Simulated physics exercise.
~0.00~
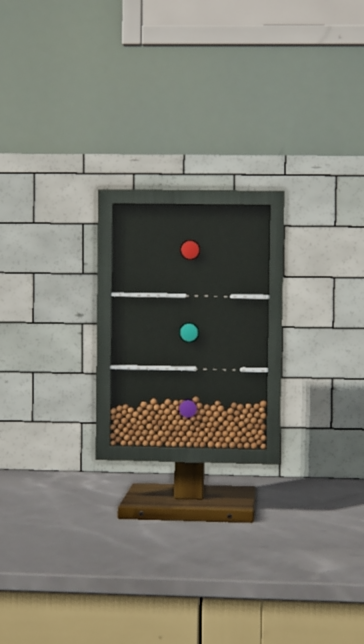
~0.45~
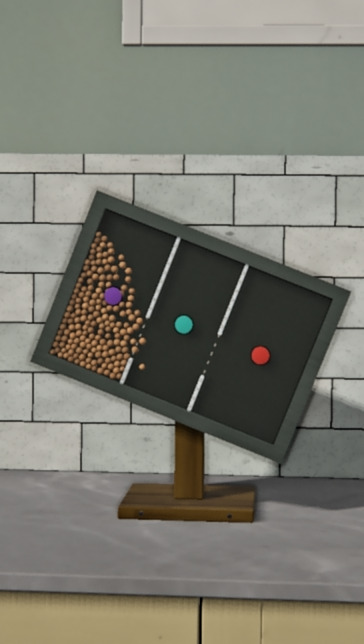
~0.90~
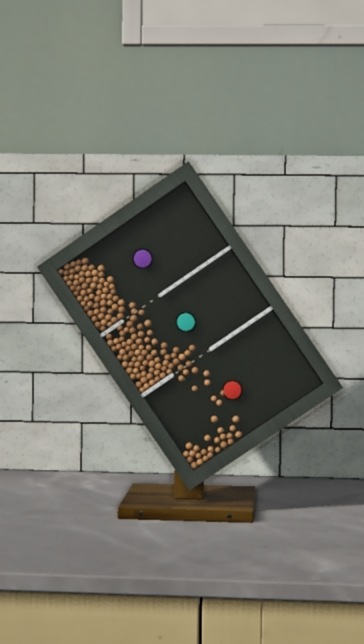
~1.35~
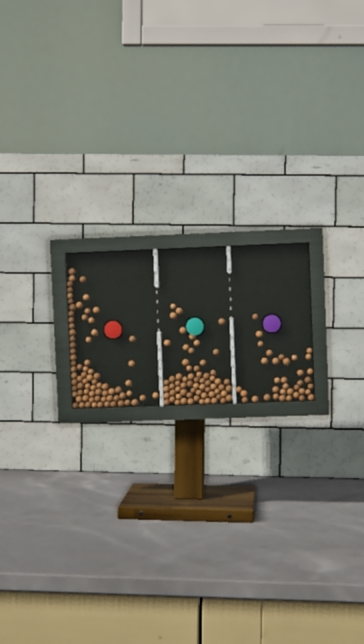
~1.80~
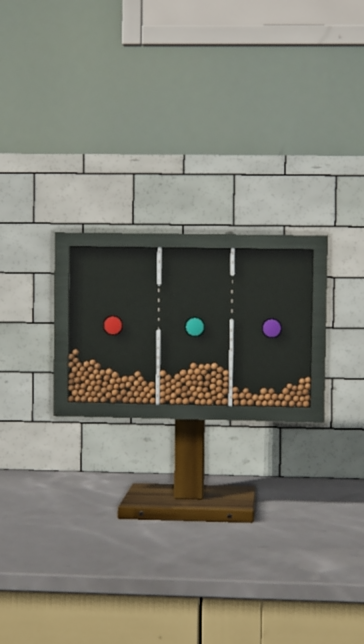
The video shows a flat, windowed box of small brown beads turning clockwise on its stand, spilling beads from the purple-dot chamber through gaps into the other two, until it rests on its side with the beads in three piles, the smallest below the purple dot.
